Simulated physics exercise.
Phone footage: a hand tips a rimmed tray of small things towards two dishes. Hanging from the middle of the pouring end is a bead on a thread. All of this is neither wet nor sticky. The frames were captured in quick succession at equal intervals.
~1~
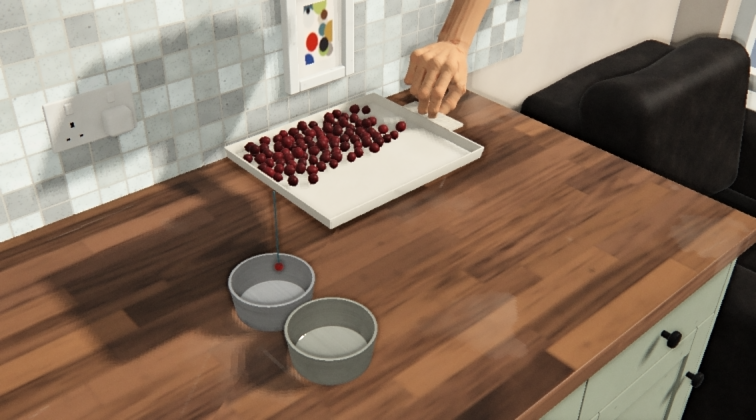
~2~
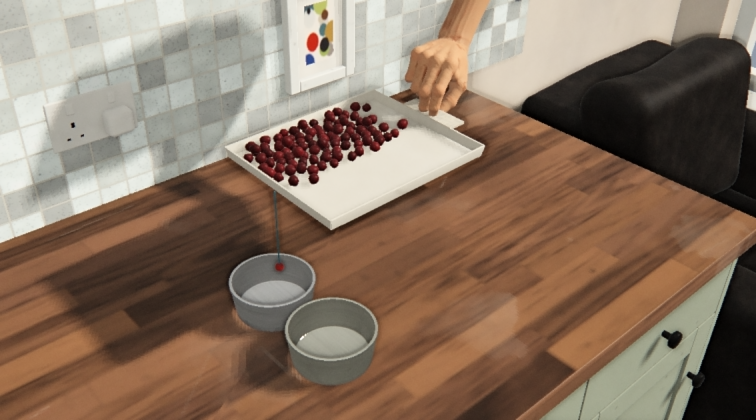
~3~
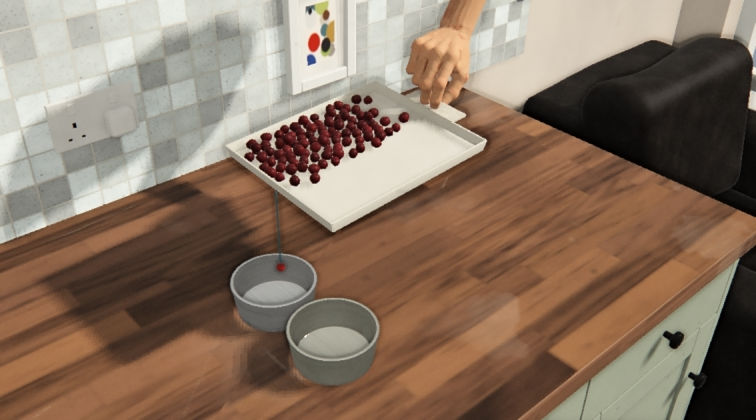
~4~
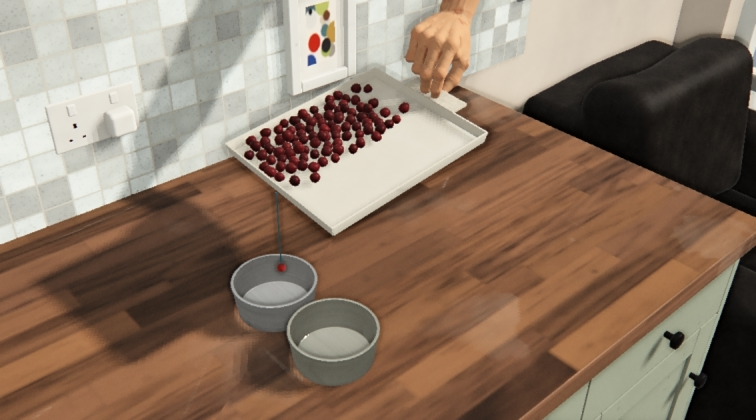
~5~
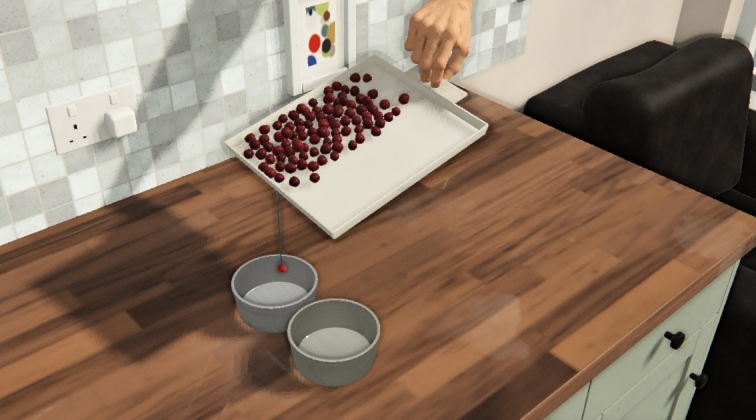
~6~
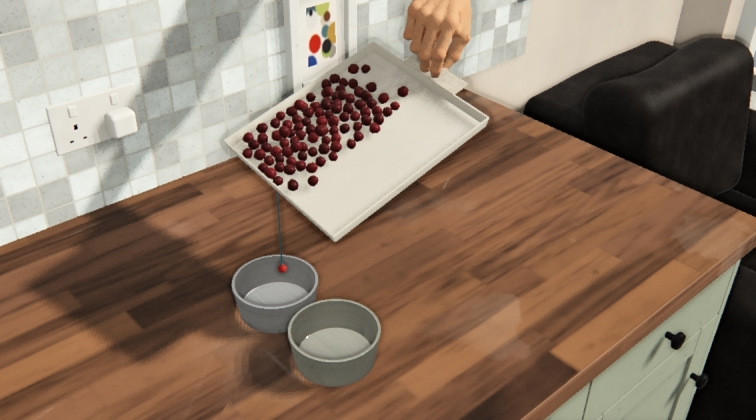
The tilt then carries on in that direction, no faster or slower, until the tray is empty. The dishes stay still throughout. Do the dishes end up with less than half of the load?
No, they get over half.
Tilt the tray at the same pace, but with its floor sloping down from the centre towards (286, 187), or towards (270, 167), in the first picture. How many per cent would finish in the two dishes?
30 %, give or take, and then 20 %.
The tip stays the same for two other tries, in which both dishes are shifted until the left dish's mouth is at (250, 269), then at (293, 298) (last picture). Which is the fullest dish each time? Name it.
Well, first the right-hand one, then the left-hand one.
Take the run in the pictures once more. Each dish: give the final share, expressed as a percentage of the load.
For the left dish 10 %, for the right dish 60 %.
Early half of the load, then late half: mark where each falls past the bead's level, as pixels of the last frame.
Half one: (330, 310), half two: (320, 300).
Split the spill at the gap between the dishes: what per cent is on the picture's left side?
Around 70 per cent, give or take.
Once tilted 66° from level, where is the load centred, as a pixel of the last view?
Look around (314, 191) in the last picture.
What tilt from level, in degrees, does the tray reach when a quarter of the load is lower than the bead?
About 95 degrees.
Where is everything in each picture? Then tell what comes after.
Corners of the pouring end at (228, 147) and (331, 218), level; middle of the load at (323, 141), dried cherries; left dish at (238, 308); right dish at (296, 359); bead on its thread at (279, 267), in the first frame.
Corners of the pouring end at (228, 147) and (331, 219), level; middle of the load at (324, 140), in the second frame.
Corners of the pouring end at (229, 146) and (332, 221), tipped barely, lowest at the right corner; middle of the load at (325, 136), in the third frame.
Corners of the pouring end at (229, 143) and (333, 226), tipped a little, lowest at the right corner; middle of the load at (324, 130), in the fourth frame.
Corners of the pouring end at (228, 142) and (333, 230), tipped a little, lowest at the right corner; middle of the load at (324, 125), in the fifth frame.
Corners of the pouring end at (227, 140) and (334, 234), tipped clearly, lowest at the right corner; middle of the load at (322, 122), about a quarter on the move; left dish at (242, 309); right dish at (299, 361), in the sixth frame.
Soon, tray tipped steeply; most on the tray; a small part in the right dish; a stray few outside both; a small part in the air.
A while on, tray tipped past a quarter turn; a small part on the tray; about half in the right dish; a stray few in the left dish; a small part outside both; about a third in the air.
Towards the end, tray tipped past a quarter turn; about two thirds in the right dish; a small part in the left dish; about a quarter outside both; a stray few in the air.
Finally, tray tipped past a quarter turn; about two thirds in the right dish; a small part in the left dish; about a quarter outside both; a stray few in the air.
